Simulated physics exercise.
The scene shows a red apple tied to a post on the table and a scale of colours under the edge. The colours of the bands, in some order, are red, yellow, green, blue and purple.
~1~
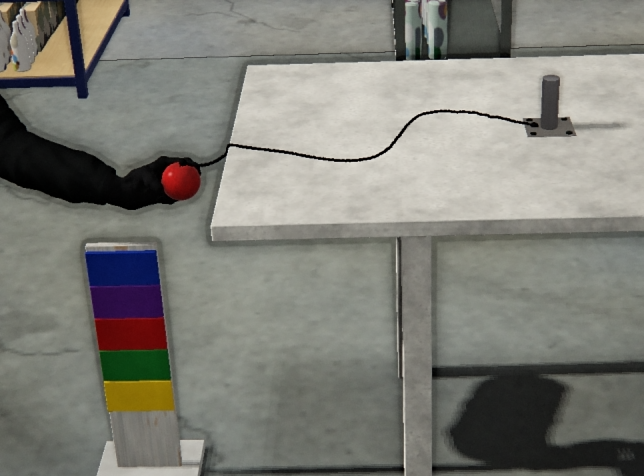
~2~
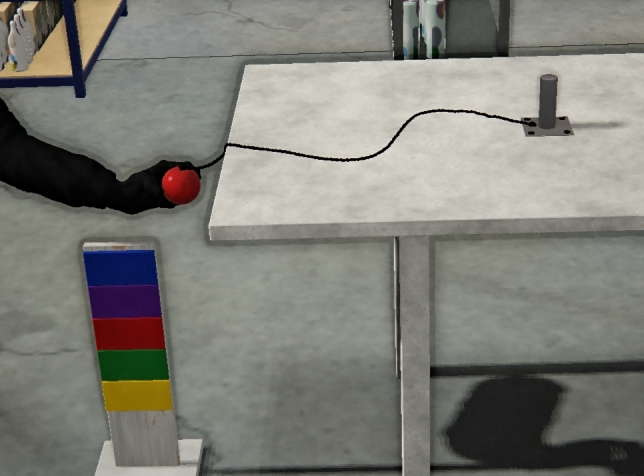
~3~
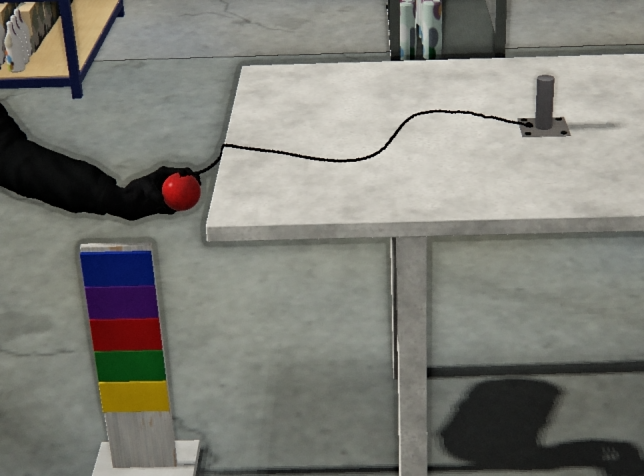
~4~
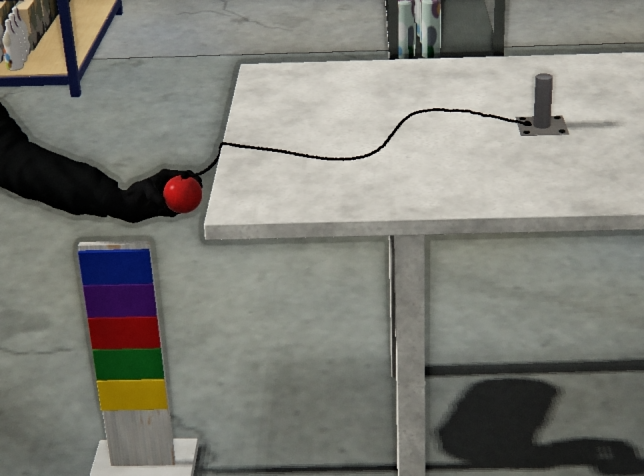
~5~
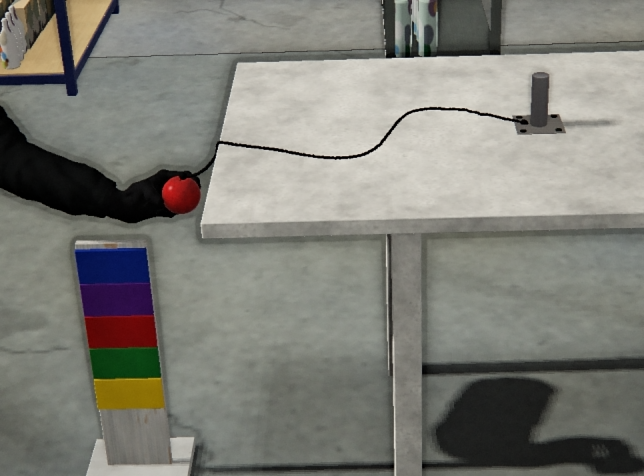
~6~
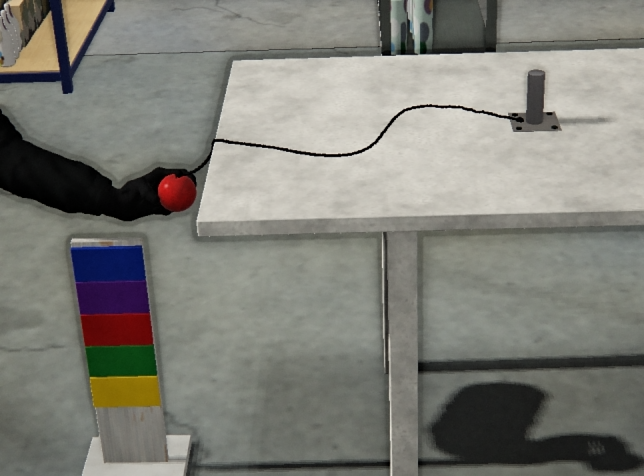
A bright red apple, or a ball much like one, hangs at the end of a black-sleeved arm beside a pale table, seen from slightly above in a grey concrete-floored room. A dark cord curves across the tabletop to a short metal post, above a stand banded blue, purple, red, green and yellow. Little moves: the view drifts slightly, shifting everything else left, while the red object dips a touch.
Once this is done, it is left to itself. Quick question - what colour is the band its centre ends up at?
It's the purple band.
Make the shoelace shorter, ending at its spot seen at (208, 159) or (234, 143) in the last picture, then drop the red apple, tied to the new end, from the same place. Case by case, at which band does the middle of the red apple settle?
Results, first to last: Blue; above them all.
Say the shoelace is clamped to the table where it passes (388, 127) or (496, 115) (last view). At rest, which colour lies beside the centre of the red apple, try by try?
First try blue, second try purple.
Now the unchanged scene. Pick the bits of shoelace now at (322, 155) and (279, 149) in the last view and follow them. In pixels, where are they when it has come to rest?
End points: Roughly (238, 131); roughly (217, 158).
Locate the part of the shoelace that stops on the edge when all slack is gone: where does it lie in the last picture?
Near pixel (303, 153).
A little later, apple near (243, 286); level with purple.
Next, apple near (213, 281); level with purple.
When it is over, apple near (225, 284); level with purple. Its middle rests at the purple band.
